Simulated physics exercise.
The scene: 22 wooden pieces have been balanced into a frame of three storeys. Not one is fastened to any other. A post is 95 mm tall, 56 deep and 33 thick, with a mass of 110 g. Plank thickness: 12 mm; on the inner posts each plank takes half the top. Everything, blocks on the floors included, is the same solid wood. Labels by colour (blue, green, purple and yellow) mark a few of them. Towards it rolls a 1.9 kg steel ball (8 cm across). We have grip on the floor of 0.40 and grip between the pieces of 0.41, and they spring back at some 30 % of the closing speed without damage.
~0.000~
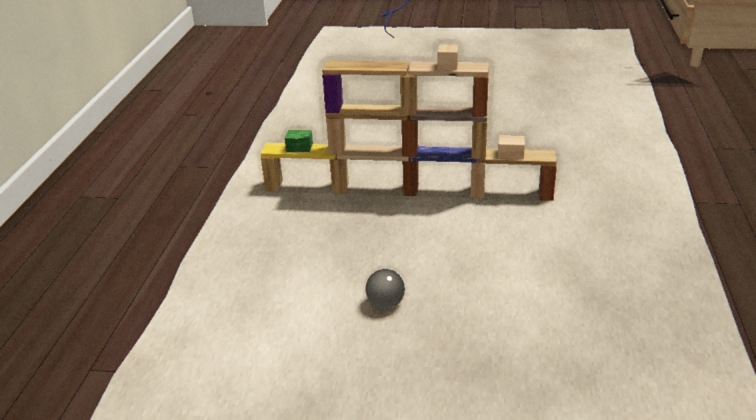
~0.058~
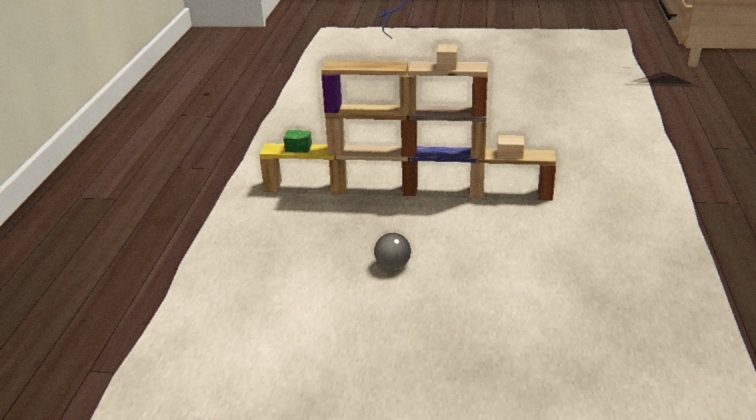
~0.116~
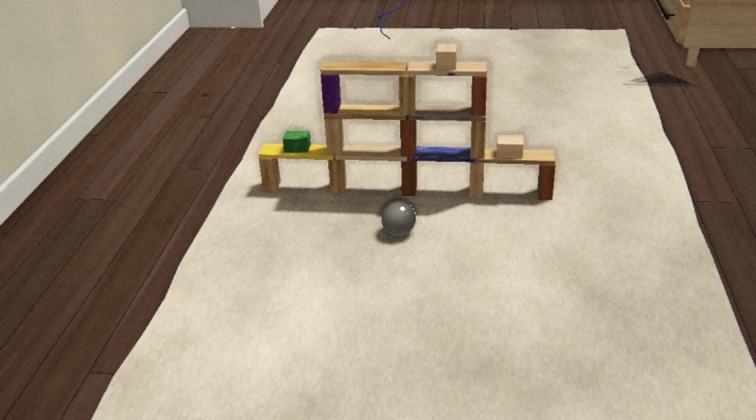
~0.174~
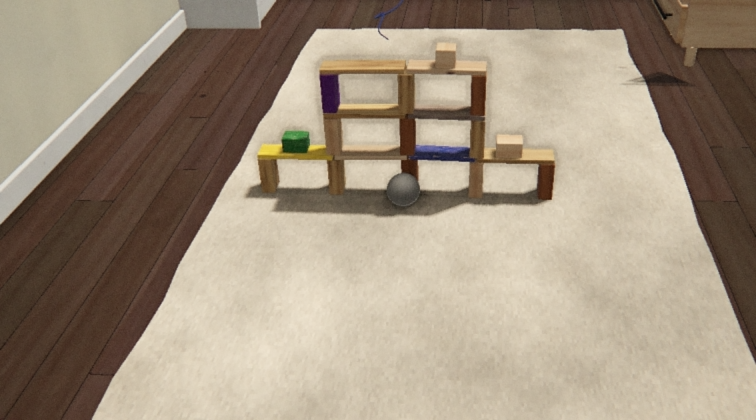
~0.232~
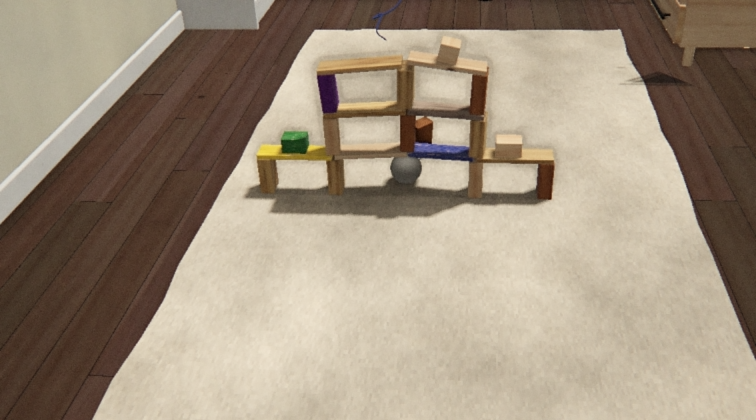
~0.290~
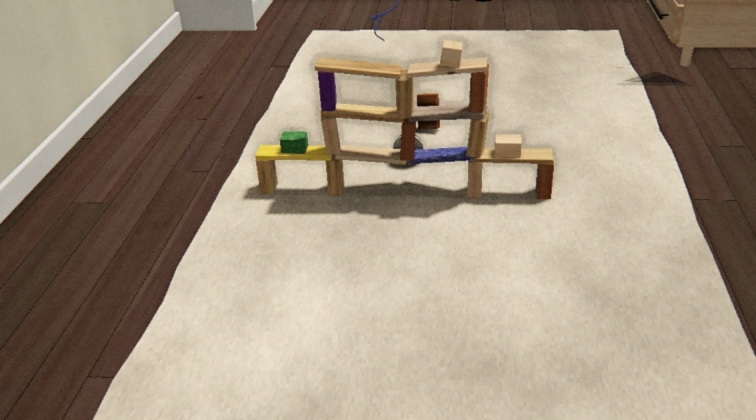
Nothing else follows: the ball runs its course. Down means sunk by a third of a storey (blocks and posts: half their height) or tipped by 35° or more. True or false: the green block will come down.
False.
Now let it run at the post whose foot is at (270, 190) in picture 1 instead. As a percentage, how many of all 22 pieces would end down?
With that change, 10 in a hundred.
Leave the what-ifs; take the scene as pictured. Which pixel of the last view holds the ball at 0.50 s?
Pixel position: Around (417, 89).
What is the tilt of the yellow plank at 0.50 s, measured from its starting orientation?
Some 0°.
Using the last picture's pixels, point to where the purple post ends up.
About (361, 216).
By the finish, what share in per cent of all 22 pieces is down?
I'd put it at roughly 65 per cent of them.
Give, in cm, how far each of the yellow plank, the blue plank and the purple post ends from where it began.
Net displacement: Yellow = 0 cm, blue = 6 cm, purple = 30 cm.
By 0.36 s, ball still moving; 8 of the 22 pieces down; green block unmoved; blue plank tilted 39°, 45 mm lower.
By 0.50 s, ball still moving; 14 of the 22 pieces down; green block unmoved; purple post tilted 42°, 7 cm lower.
By 0.72 s, ball still moving; 14 of the 22 pieces down; green block moved 9 mm; purple post on its side.
When it is over (1.3 s), ball rolling away; 14 of the 22 pieces down; green block moved 8 mm; purple post on its side; blue plank tilted 42°, 45 mm lower. In pixels of the last frame, middles, green block near (291, 143), purple post near (361, 217).
